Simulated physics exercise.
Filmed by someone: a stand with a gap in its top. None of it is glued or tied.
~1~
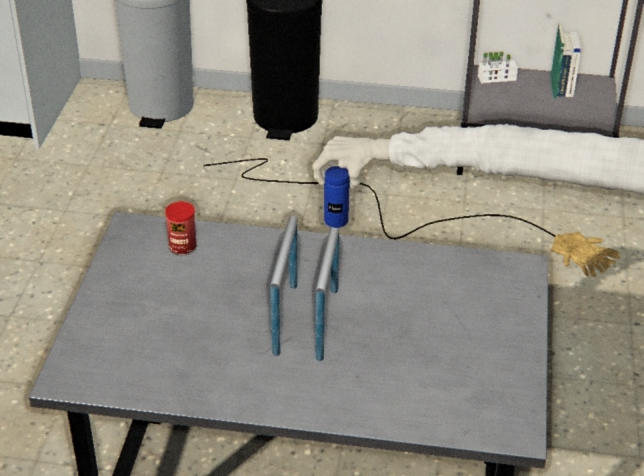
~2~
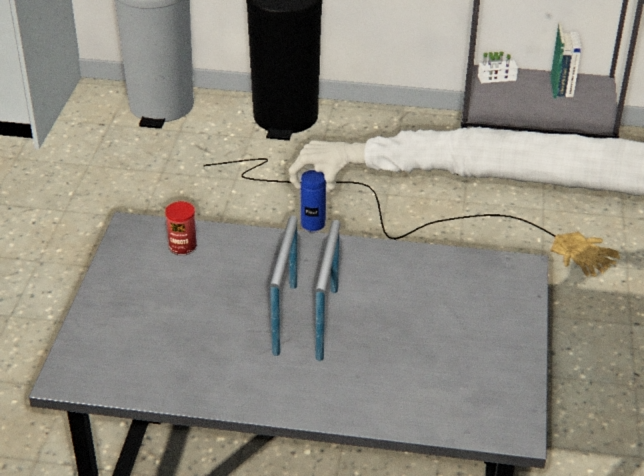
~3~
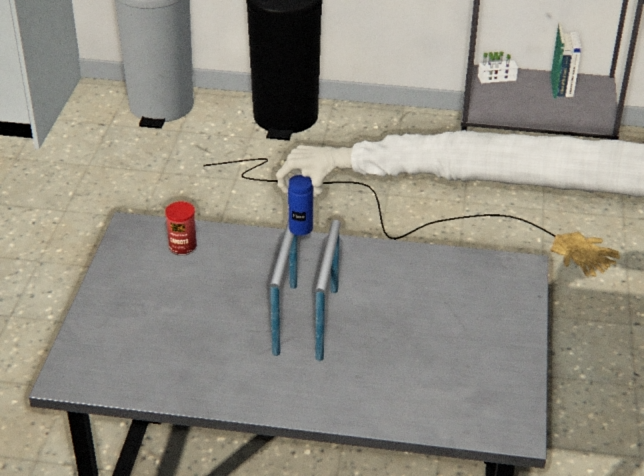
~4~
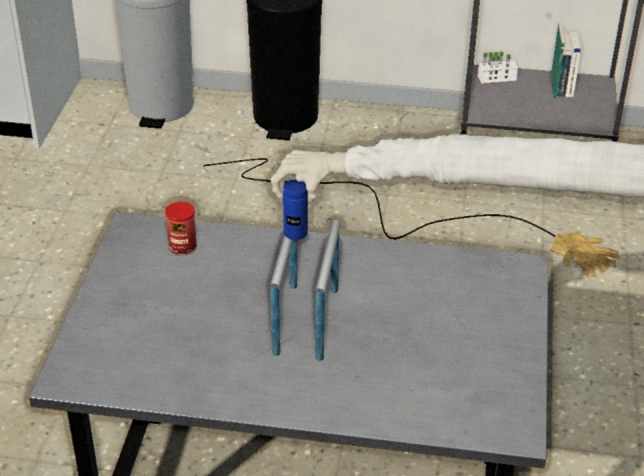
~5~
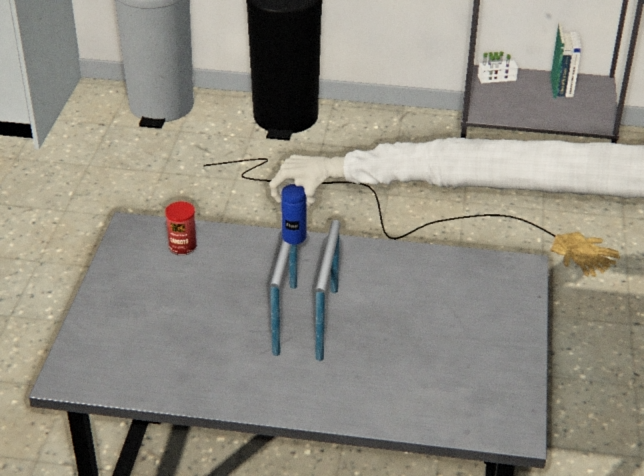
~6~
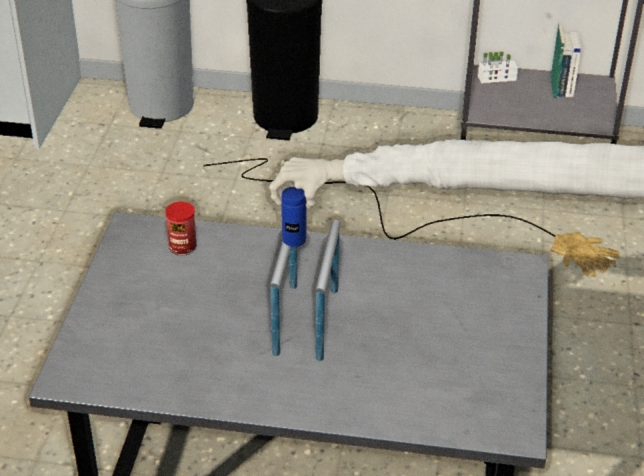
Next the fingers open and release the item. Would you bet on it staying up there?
Yes, it stays up.
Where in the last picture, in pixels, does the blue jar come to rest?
End point in the final view: About (316, 246).
Then, 0.20 s past the last view, blue jar rocked 6° from its first pose near (296, 227).
Then, 0.30 s past the last view, blue jar rocked 40° from its first pose near (310, 237).
Then, 0.50 s past the last view, blue jar rocked 59° from its first pose near (315, 246).
Finally, down or leaning hard on the stand or table, blue jar; red tin still in place. Final places as the last picture's camera would see them, blue jar near (316, 246). The jar lodges.
